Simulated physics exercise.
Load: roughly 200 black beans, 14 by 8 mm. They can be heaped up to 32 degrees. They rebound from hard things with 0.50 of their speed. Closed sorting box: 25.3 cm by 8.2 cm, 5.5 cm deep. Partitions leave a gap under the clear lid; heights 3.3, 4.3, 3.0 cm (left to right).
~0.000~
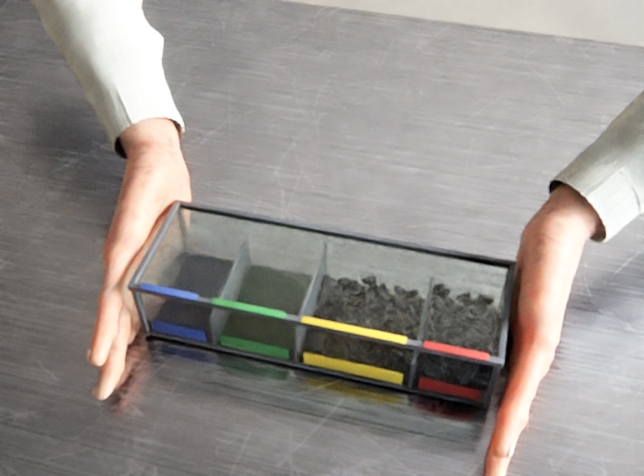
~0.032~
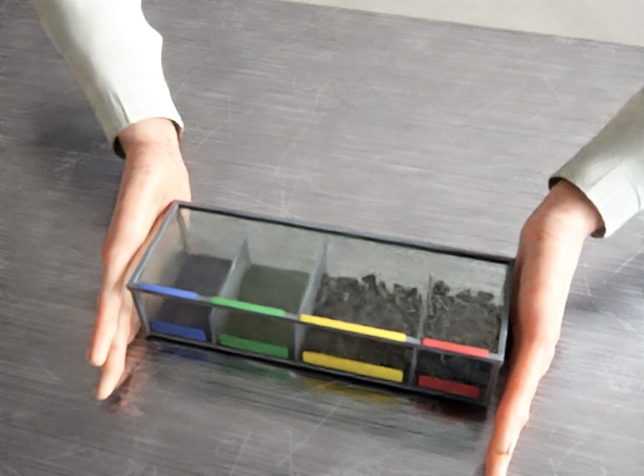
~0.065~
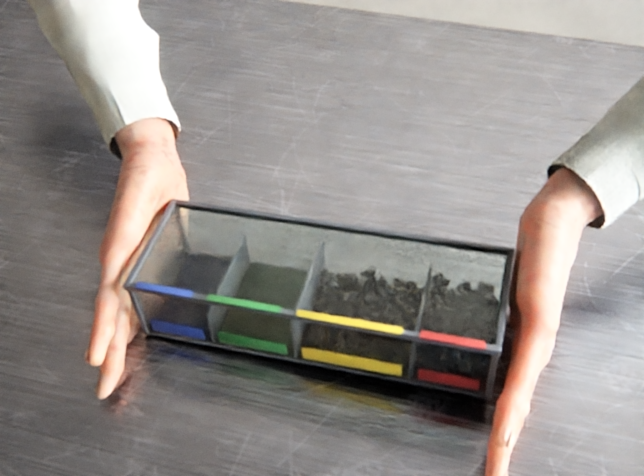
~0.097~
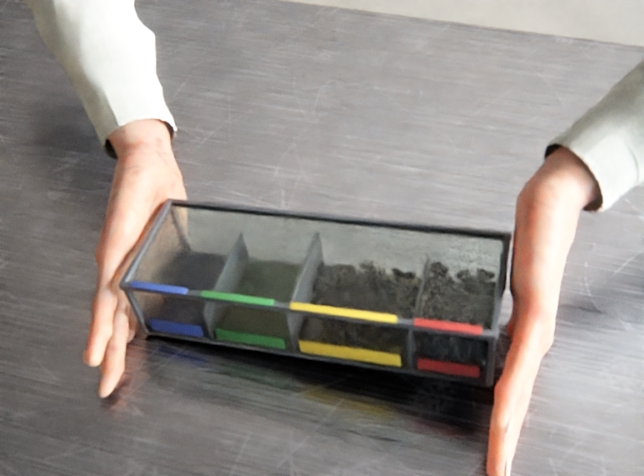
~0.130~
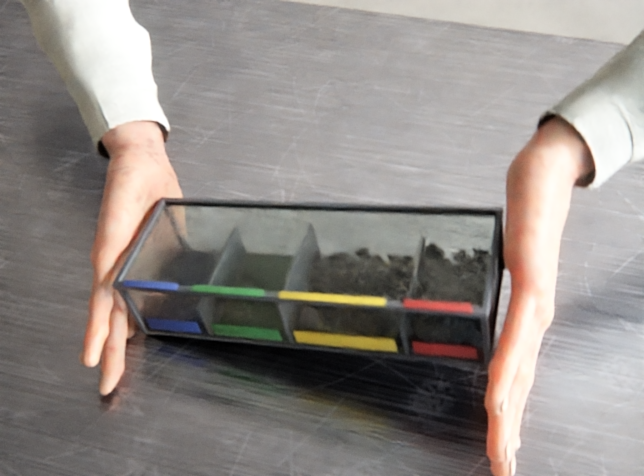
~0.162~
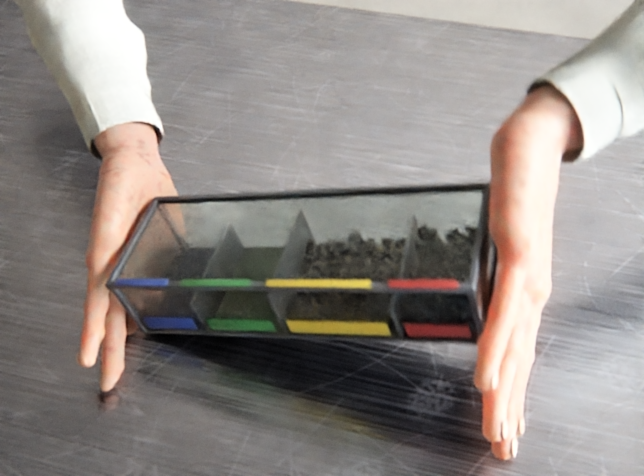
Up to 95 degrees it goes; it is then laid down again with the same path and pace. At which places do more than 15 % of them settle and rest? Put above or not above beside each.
Red: Not above; blue: Not above; green: Not above; yellow: Above.
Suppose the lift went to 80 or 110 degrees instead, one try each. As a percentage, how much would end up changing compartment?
About 45 and about 50 per cent, in that order.
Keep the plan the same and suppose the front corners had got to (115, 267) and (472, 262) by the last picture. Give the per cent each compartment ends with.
The compartments end with red 5 per cent, blue 5 per cent, green 5 per cent and yellow 85 per cent.
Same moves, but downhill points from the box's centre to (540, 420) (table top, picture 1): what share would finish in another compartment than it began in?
I'd say close to 35 %.
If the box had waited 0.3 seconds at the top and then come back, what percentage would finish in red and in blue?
That would leave red with 0 percent and blue with 10 percent.
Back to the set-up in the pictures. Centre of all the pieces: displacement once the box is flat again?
4.5 cm.
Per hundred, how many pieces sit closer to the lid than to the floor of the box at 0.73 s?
Roughly 70 percent of the pieces.
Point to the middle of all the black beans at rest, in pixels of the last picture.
At about (346, 319).
After 0.73 s, tilt 95 degrees; red 25 %, green 5 %, yellow 70 %.
Then, at 1.11 s, tilt 41 degrees; blue 5 %, yellow 95 %.
Then, at 1.57 s, tilt 0 degrees; blue 5 %, yellow 95 %.
In the end, at 2.1 s, red 0 %, blue 5 %, green 0 %, yellow 95 %.
